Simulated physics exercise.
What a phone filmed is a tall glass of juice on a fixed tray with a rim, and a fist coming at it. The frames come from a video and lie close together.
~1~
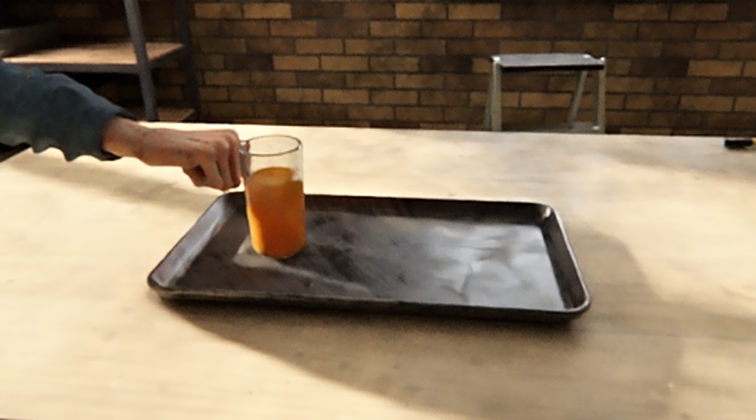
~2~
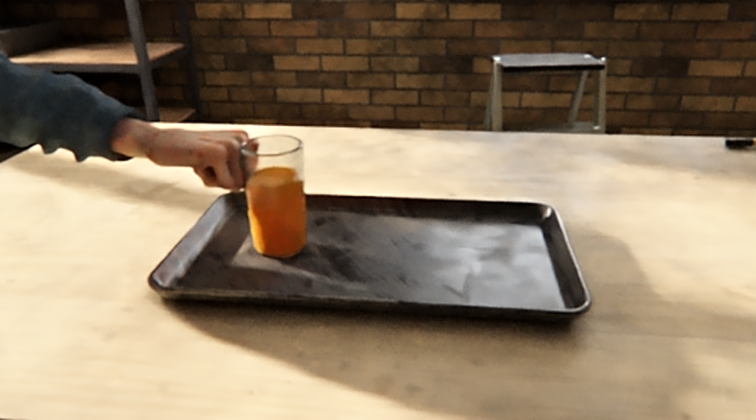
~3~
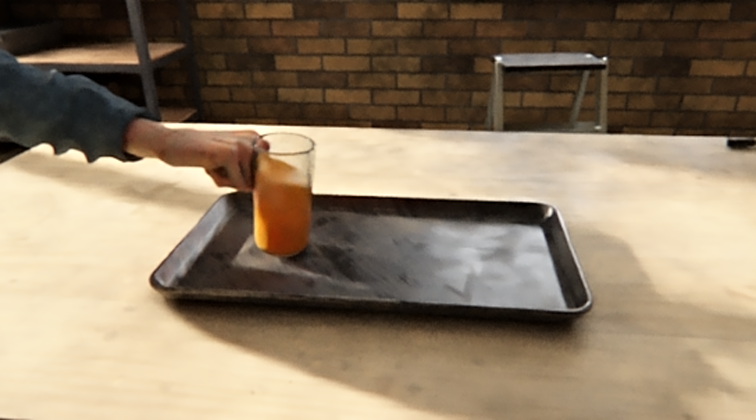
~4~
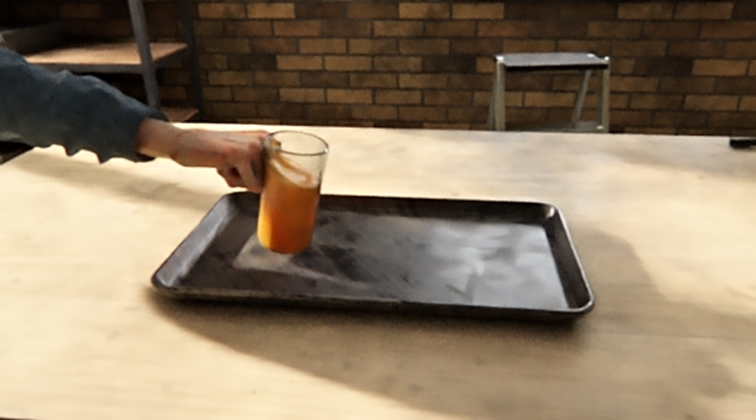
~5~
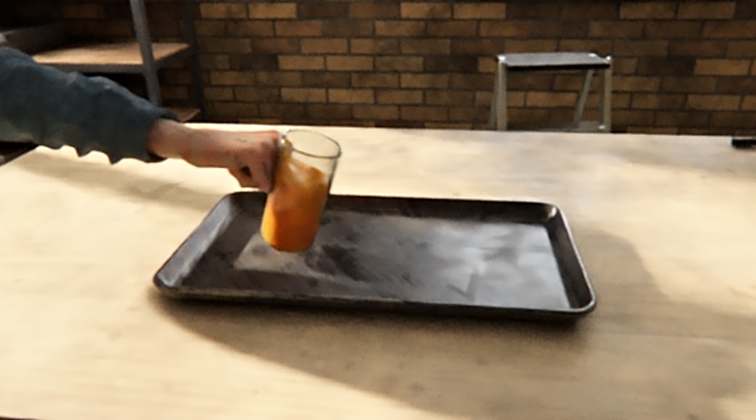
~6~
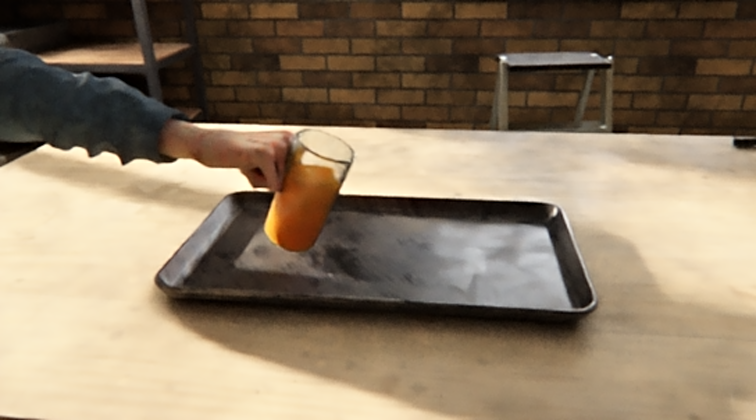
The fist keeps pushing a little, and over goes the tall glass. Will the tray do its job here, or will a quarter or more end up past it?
A quarter or more ends up past it.
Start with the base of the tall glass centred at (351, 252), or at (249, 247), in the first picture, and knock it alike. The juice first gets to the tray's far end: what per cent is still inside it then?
80 % and 45 %.
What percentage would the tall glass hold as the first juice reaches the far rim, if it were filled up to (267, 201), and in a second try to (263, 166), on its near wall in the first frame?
Fill one keeps roughly 55 percent; fill two keeps roughly 60 percent.
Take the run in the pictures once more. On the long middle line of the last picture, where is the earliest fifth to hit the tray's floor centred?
Roughly (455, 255).
A moment on, the tall glass is falling and 100 per cent is in the glass, 0 on the tray and 0 above or beyond its rim.
Next, the tall glass lies on its side and 82 per cent is in the glass, 6 on the tray and 12 above or beyond its rim.
Then the tall glass lies on its side and 46 per cent is in the glass, 46 on the tray and 8 above or beyond its rim.
Later the tall glass lies on its side and 25 per cent is in the glass, 39 on the tray and 37 above or beyond its rim.
In the end 64 per cent is held by tray and glass, 36 is off the tray.
